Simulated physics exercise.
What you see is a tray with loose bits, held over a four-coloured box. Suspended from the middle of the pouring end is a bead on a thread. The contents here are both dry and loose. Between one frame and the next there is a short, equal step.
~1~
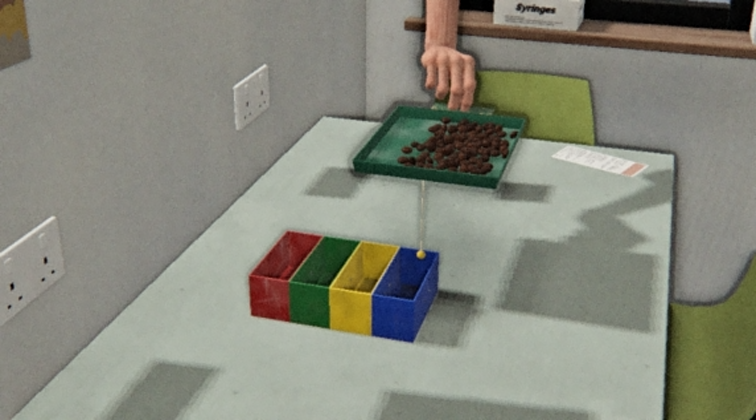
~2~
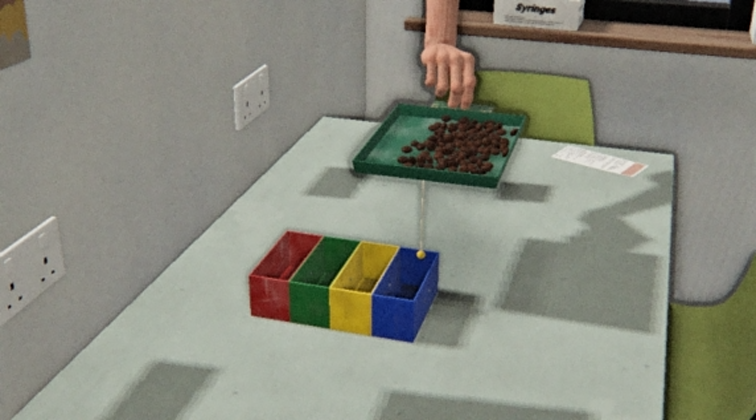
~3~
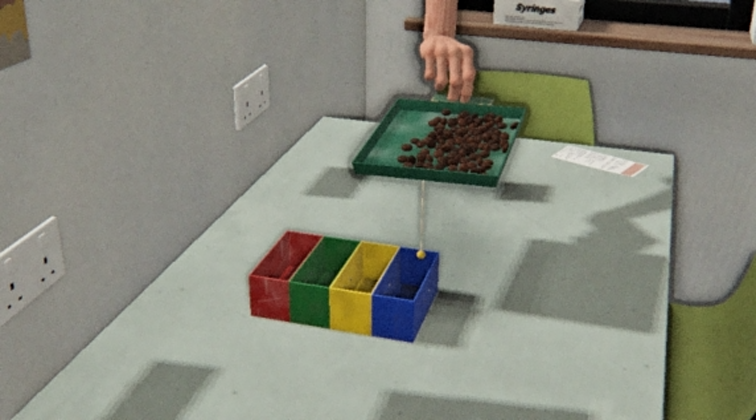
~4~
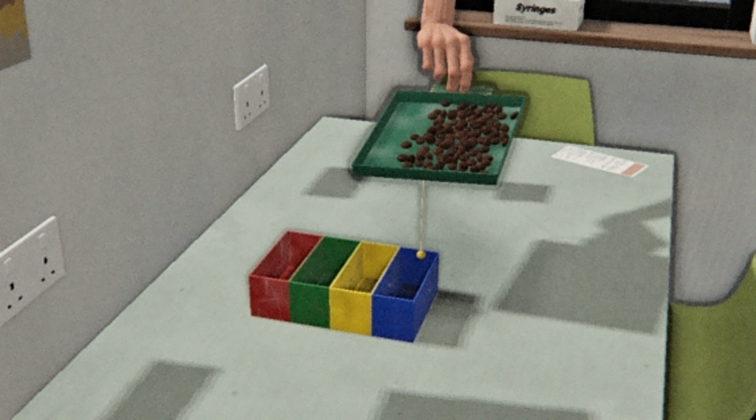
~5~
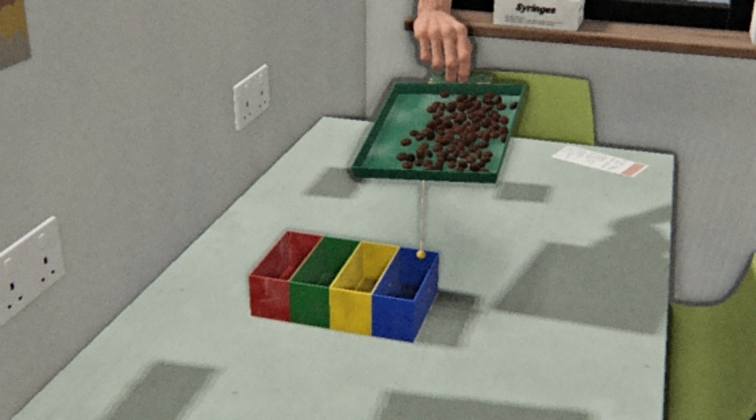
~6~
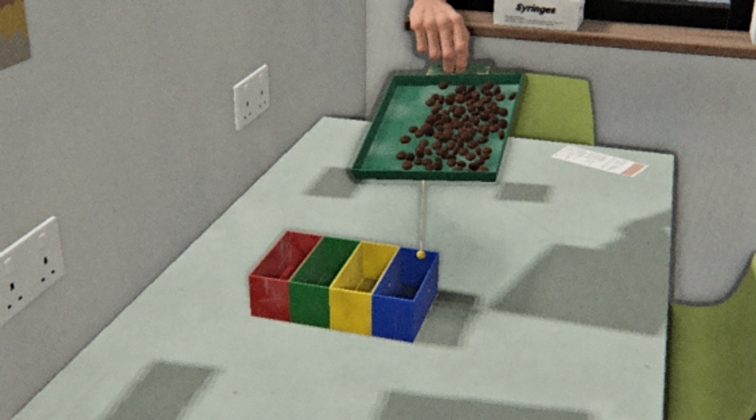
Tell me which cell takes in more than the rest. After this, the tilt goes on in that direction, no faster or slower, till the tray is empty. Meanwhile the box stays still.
I would say the yellow cell.
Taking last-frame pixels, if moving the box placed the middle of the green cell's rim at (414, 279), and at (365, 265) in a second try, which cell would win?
One: The red cell. Two: The cell in green.
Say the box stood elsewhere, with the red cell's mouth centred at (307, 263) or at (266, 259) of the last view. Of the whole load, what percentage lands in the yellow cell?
Respectively 30 percent and 50 percent.
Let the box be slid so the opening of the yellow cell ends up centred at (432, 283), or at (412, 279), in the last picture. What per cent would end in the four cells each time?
You'd get about 100 per cent first and about 100 per cent second.
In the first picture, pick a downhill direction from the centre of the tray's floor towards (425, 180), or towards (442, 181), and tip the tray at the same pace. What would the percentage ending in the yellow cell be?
Lab note: Try 1 = 20 %, try 2 = 0 %.
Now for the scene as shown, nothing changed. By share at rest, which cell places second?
Ranked second: The blue one.
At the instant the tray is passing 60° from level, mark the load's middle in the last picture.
About (402, 155).
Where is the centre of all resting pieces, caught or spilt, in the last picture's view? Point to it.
Near (365, 306), more or less.
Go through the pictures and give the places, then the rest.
In the first frame, corners of the pouring end (355, 159) and (496, 176), level; middle of the load (460, 146), flat chocolate drops; bead on its thread (421, 255); red cell (270, 295); green cell (310, 301); yellow cell (351, 308); blue cell (393, 315).
In the second frame, corners of the pouring end (355, 160) and (496, 176), level; middle of the load (460, 145).
In the third frame, corners of the pouring end (355, 161) and (496, 175), tipped barely, lowest at the left corner; middle of the load (460, 141).
In the fourth frame, corners of the pouring end (354, 164) and (495, 173), tipped a little, lowest at the left corner; middle of the load (460, 136).
In the fifth frame, corners of the pouring end (354, 166) and (495, 172), tipped a little, lowest at the left corner; middle of the load (459, 130).
In the sixth frame, corners of the pouring end (354, 168) and (494, 171), tipped clearly, lowest at the left corner; middle of the load (458, 125); red cell (270, 295); green cell (310, 301); yellow cell (351, 308); blue cell (393, 315).
Just after the last frame, tray tipped steeply; almost all on the tray; just a few falling or outside the box.
A moment on, tray tipped right over; roughly a quarter on the tray; roughly a third in the yellow cell; about a tenth in the green cell; about a tenth in the blue cell; about a tenth falling or outside the box.
Further on, tray tipped past a quarter turn; roughly two thirds in the yellow cell; roughly a quarter in the blue cell; about a tenth in the green cell; just a few in the red cell; just a few falling or outside the box.
When it is over, tray tipped past a quarter turn; roughly two thirds in the yellow cell; roughly a quarter in the blue cell; about a tenth in the green cell; just a few in the red cell; just a few outside the box.
